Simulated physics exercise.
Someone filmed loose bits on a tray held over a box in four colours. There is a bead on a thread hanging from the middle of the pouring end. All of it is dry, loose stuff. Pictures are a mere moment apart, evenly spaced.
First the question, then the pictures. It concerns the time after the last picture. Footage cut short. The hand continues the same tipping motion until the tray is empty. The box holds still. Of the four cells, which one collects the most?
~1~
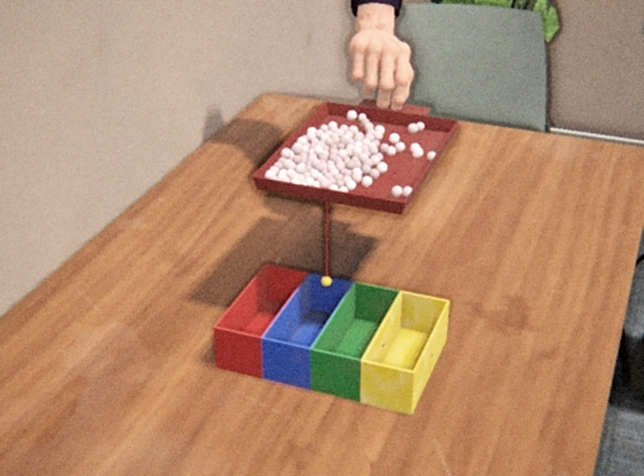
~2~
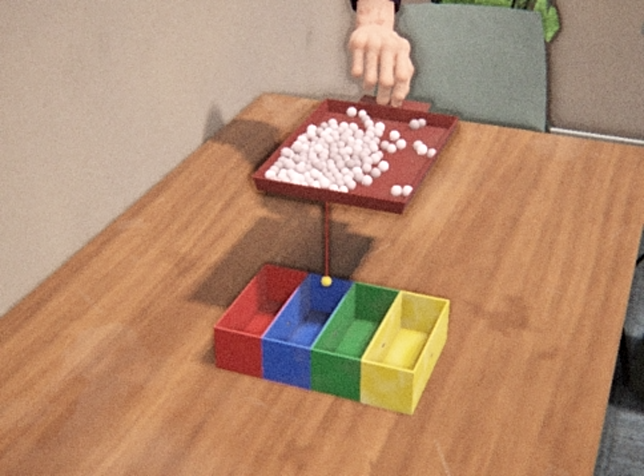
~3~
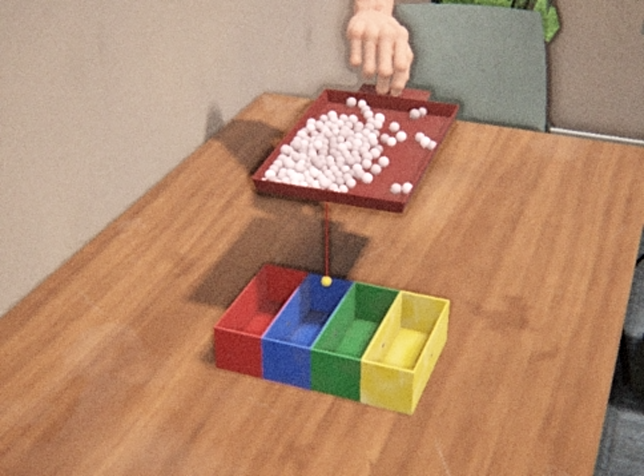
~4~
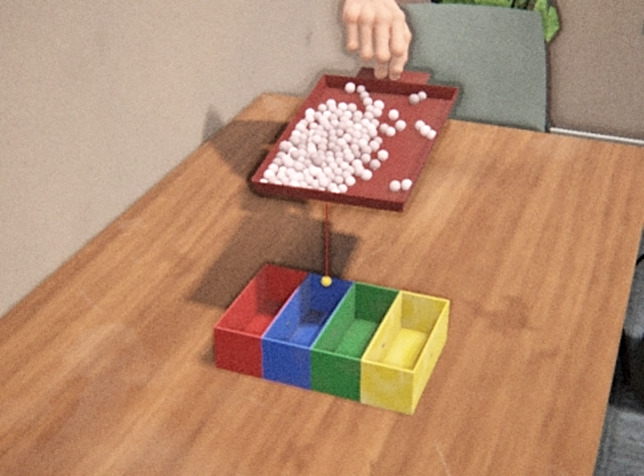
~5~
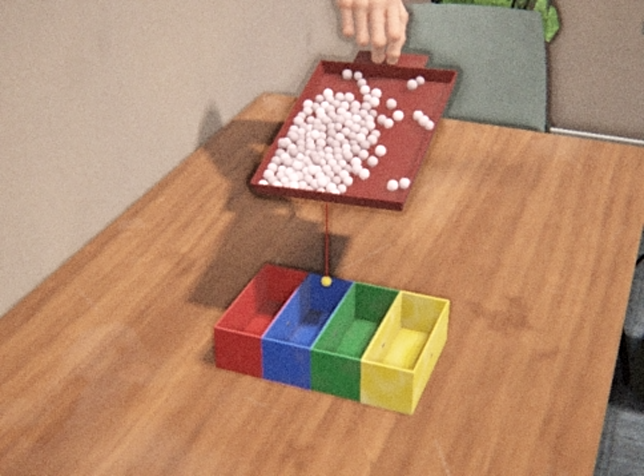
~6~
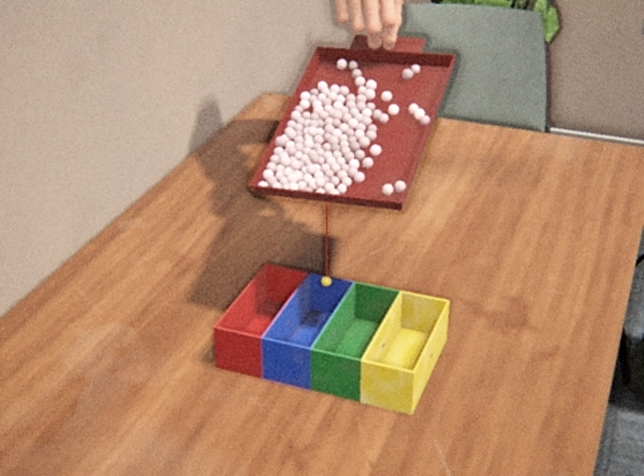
The red one collects the most.
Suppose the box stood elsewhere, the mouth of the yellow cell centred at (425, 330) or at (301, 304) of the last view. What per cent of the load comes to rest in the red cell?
Roughly 40% on the first try and 0% on the second.
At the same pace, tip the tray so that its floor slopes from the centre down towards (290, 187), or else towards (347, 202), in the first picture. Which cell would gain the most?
Red, then the green cell.
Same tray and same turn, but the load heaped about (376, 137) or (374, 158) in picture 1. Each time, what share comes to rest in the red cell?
That would be 40 per cent, and then 40 per cent.
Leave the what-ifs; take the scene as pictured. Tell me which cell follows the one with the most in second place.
Rank 2: The blue cell.
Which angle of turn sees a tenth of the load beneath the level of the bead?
It sits at roughly 85°.
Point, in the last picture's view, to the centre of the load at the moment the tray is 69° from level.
The middle of the pieces lands at roughly (305, 174).
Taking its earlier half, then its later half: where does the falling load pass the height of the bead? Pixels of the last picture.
Half one: (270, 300), half two: (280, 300).
Soon after the last picture, tray tipped steeply; nearly all on the tray; a stray few in the blue cell; a small part falling or outside the box.
A little later, tray tipped past a quarter turn; a small part on the tray; about a third in the red cell; about a quarter in the blue cell; a small part in the green cell; a stray few in the yellow cell; about a quarter falling or outside the box.
Later still, tray tipped past a quarter turn; about a third in the red cell; about a quarter in the blue cell; a small part in the green cell; a stray few in the yellow cell; about a quarter falling or outside the box.
By the end, tray tipped past a quarter turn; about a third in the red cell; about a quarter in the blue cell; a small part in the green cell; a stray few in the yellow cell; about a quarter outside the box.
